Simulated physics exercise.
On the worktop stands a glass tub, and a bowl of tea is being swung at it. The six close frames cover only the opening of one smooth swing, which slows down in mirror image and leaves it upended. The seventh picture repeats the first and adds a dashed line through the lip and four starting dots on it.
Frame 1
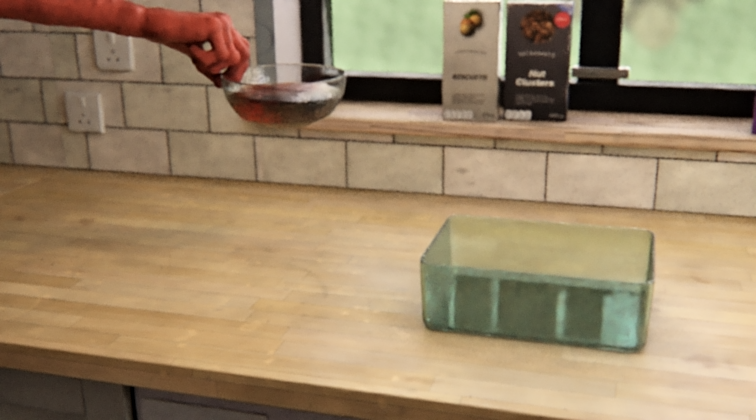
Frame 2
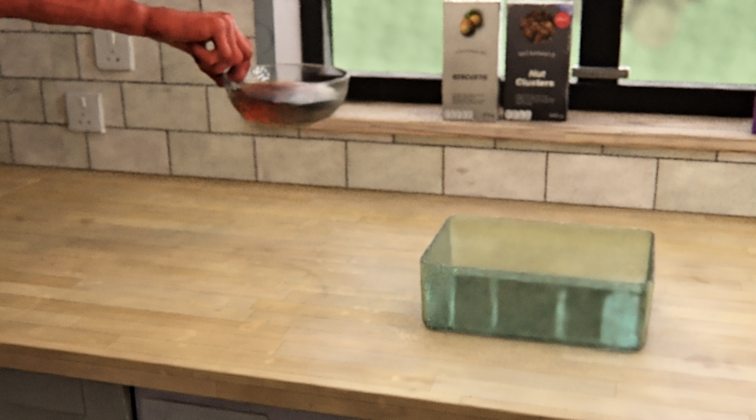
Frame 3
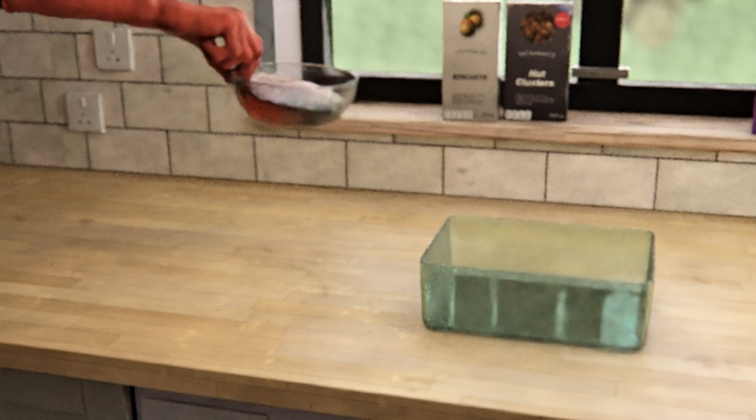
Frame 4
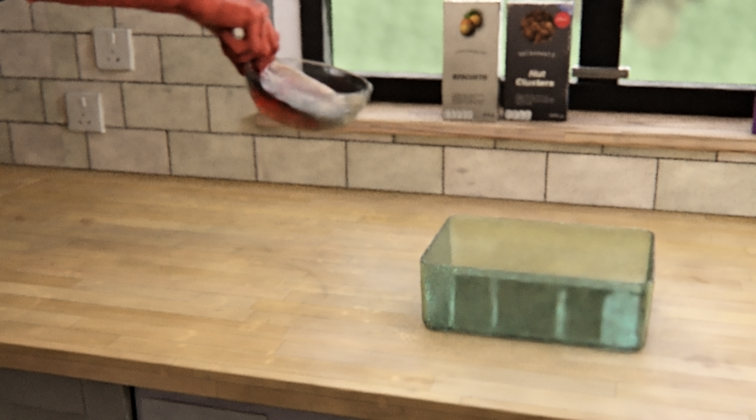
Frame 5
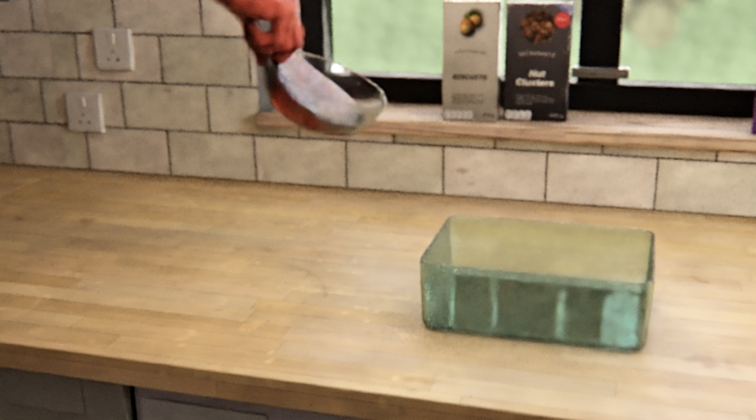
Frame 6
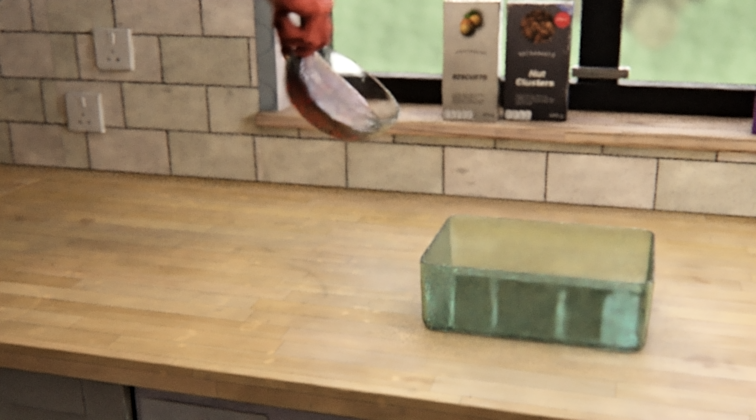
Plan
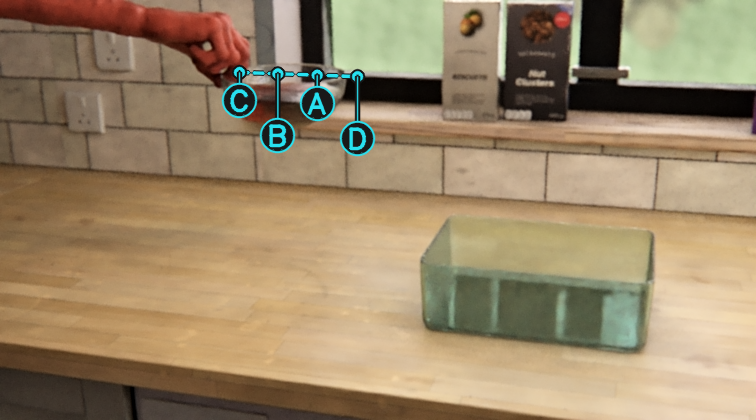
On a wooden worktop below a window, a glass tub stands at the right while a hand at the upper left holds a clear bowl of tea level. The hand moves the bowl a short way right, then tips it increasingly steeply, its right side dropping, while the tub stays still.
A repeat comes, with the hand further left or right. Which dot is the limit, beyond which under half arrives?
The limit is B.
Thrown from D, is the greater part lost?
No.
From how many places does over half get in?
Three of the four.
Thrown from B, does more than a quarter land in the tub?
Yes, clearly.
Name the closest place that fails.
The answer is C.
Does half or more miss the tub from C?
Yes, that goes wrong.
On the marked copy, A at (317, 75); B at (277, 73); C at (239, 72); D at (357, 76).
With A, about 74 % lands in the tub, 12 % falls short and 14 % goes beside or beyond.
With B, about 61 % lands in the tub, 28 % falls short and 11 % goes beside or beyond.
With C, about 18 % lands in the tub, 77 % falls short and 5 % goes beside or beyond.
With D, about 75 % lands in the tub, 7 % falls short and 18 % goes beside or beyond.
